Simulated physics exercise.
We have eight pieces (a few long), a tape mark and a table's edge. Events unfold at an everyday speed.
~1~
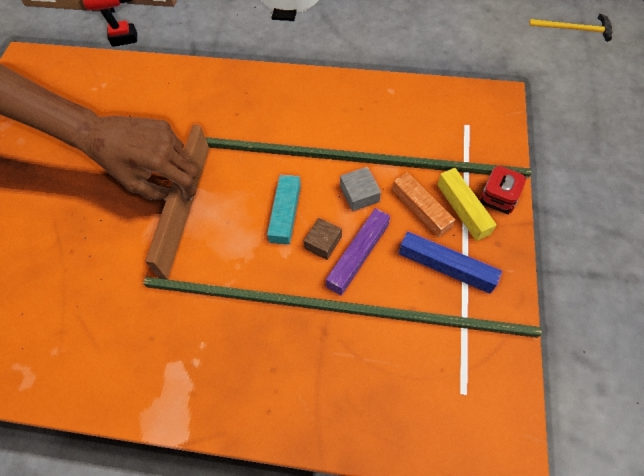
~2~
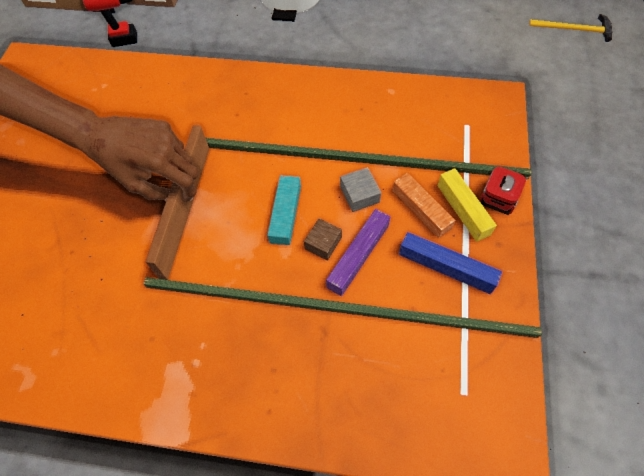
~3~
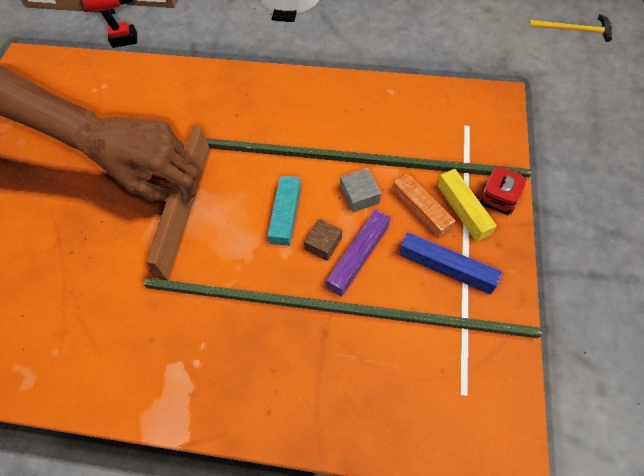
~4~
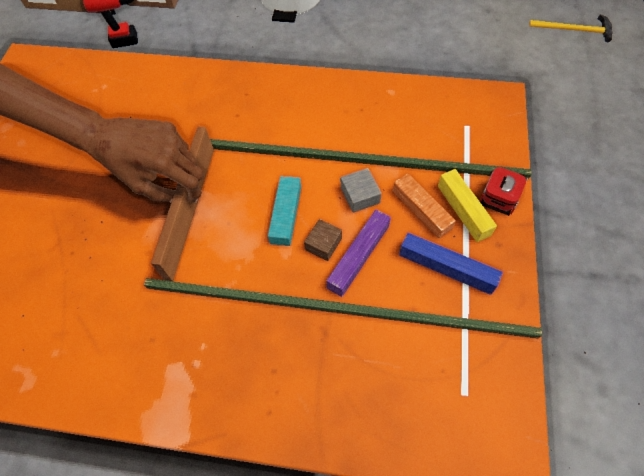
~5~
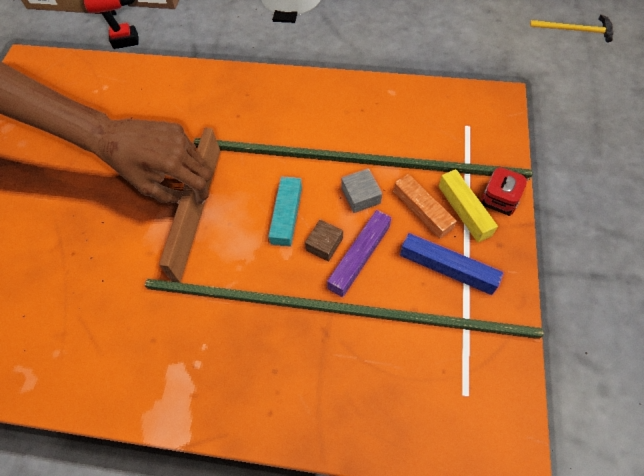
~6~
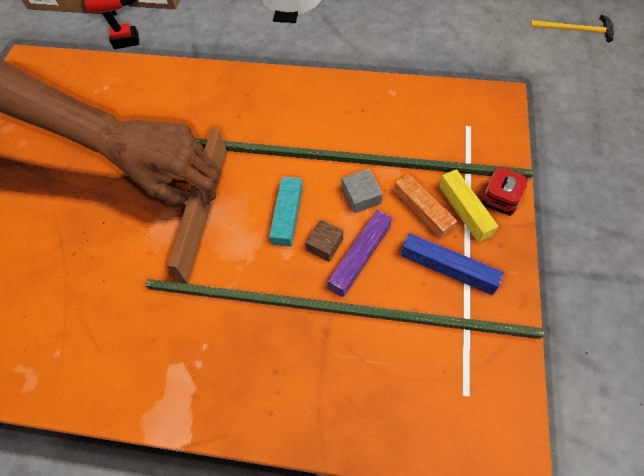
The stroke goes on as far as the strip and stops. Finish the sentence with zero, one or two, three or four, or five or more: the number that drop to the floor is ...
The number that drop to the floor is three or four.
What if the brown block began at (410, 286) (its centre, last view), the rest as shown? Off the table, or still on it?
Result: The brown block remains aboard.
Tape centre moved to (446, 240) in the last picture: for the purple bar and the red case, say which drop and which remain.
Here the purple bar is on by the end and the red case is off by the end.
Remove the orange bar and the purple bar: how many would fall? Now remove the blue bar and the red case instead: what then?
The first try gives 2, the second gives 1.
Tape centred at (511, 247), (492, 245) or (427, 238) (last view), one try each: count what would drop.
The three tries give 7, 5 and 0.
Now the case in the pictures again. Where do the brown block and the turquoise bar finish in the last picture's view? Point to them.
For the brown block it's (506, 261), and for the turquoise bar it's (480, 232).
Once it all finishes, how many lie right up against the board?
1.
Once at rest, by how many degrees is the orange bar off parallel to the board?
Roughly 20°.
Soon after, none off yet; red case at rest near (505, 191); yellow bar at rest near (467, 205); blue bar at rest near (450, 264).
After that, none off yet; red case at rest near (505, 191); yellow bar at rest near (467, 205); blue bar displaced a little near (472, 267).
And then, none off yet; red case displaced about its own width near (536, 187); yellow bar displaced about its own width near (517, 206); blue bar displaced about its own width near (542, 283).
In the end, the number that fall off is three or four; gone, blue bar, yellow bar and red case.
